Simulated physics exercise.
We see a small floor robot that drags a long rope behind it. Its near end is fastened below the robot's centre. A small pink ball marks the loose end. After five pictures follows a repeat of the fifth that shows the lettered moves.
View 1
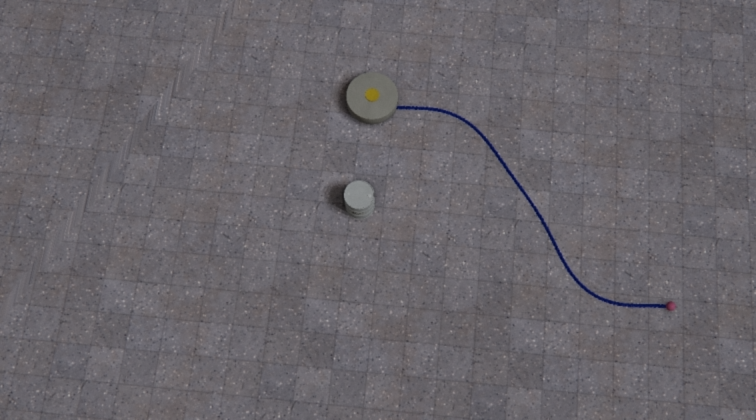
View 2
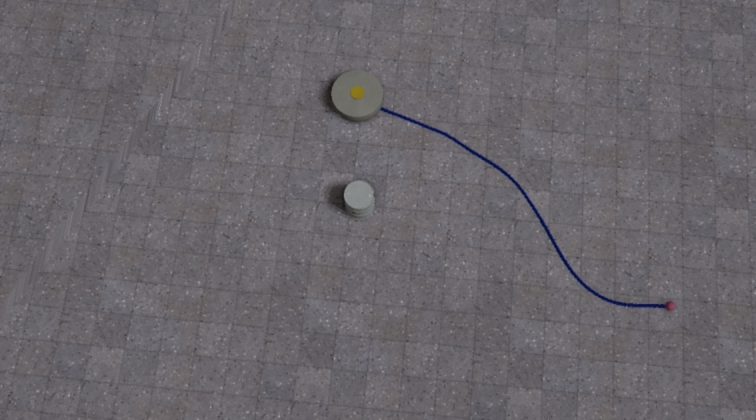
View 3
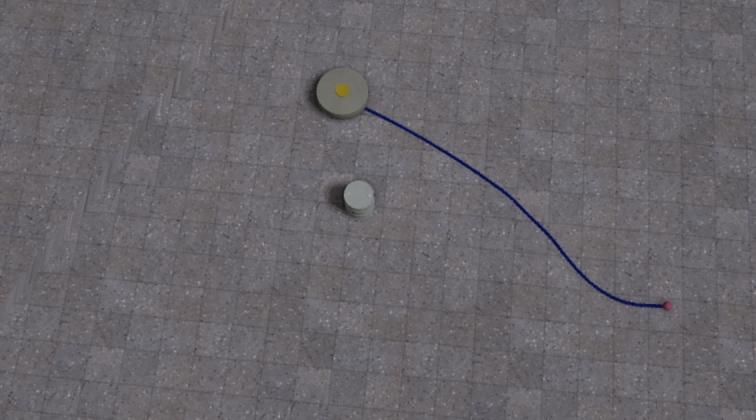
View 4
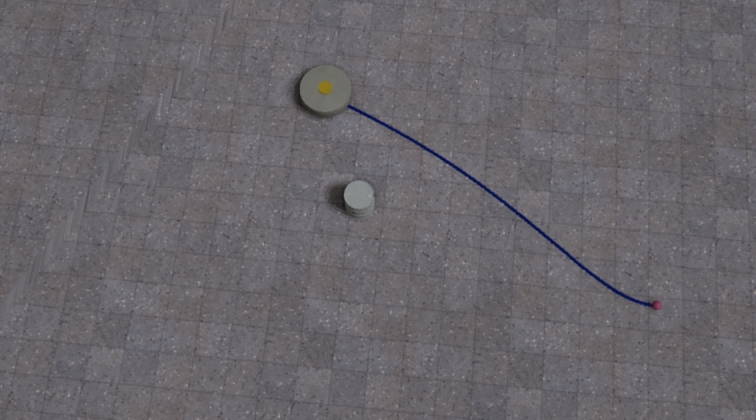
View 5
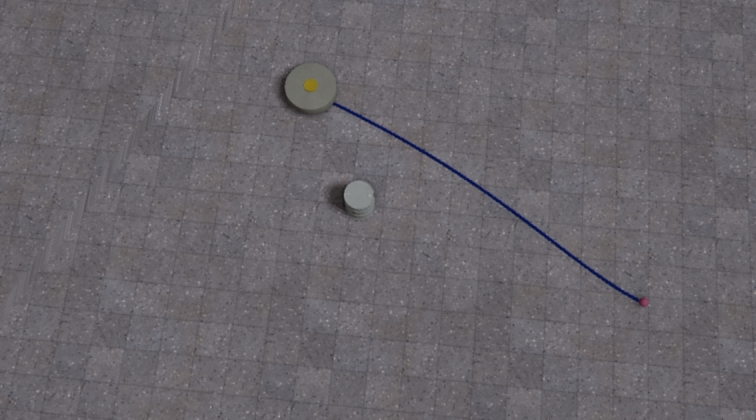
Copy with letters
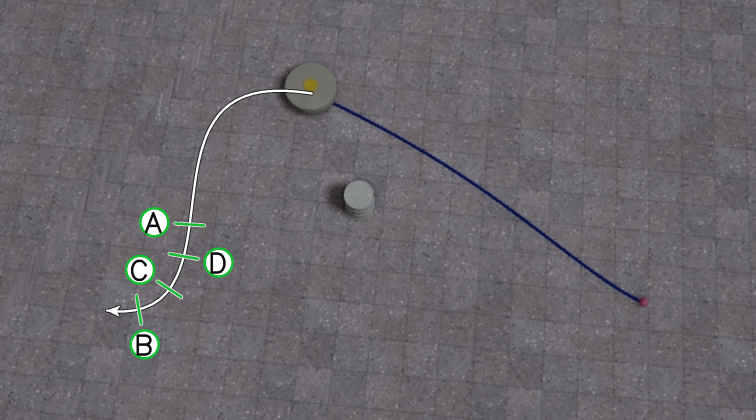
A round grey robot with a yellow dot sliding left past a small white keg, pulling a curved blue rope straighter behind it.
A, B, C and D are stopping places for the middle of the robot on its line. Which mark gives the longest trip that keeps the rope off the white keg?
It should halt at D.
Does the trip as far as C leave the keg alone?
No.
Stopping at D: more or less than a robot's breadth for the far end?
More.
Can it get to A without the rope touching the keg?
Yes.
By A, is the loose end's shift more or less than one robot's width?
More.
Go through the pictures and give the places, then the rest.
The first picture shows robot (372, 99); free end (671, 306); white keg (360, 200).
The second picture shows robot (357, 97); free end (670, 306); white keg (360, 200).
The third picture shows robot (343, 94); free end (668, 306); white keg (360, 200).
The fourth picture shows robot (326, 92); free end (657, 305); white keg (360, 200).
The fifth picture shows robot (311, 90); free end (644, 302); white keg (360, 200).
On the marked copy, A at (190, 225); B at (139, 309); C at (169, 289); D at (184, 256); the route from (312, 94) via (195, 185) to (107, 311).
Taking D. A third of the way, robot (227, 102), middle of the rope (412, 162), free end (580, 260).
Two thirds of the way, robot (193, 180), middle of the rope (388, 162), free end (562, 248).
When it is over, robot (182, 254), middle of the rope (369, 181), free end (550, 241); nothing has been touched.
As for the rest, A is safe but short; B brings the rope against the keg; C brings the rope against the keg.
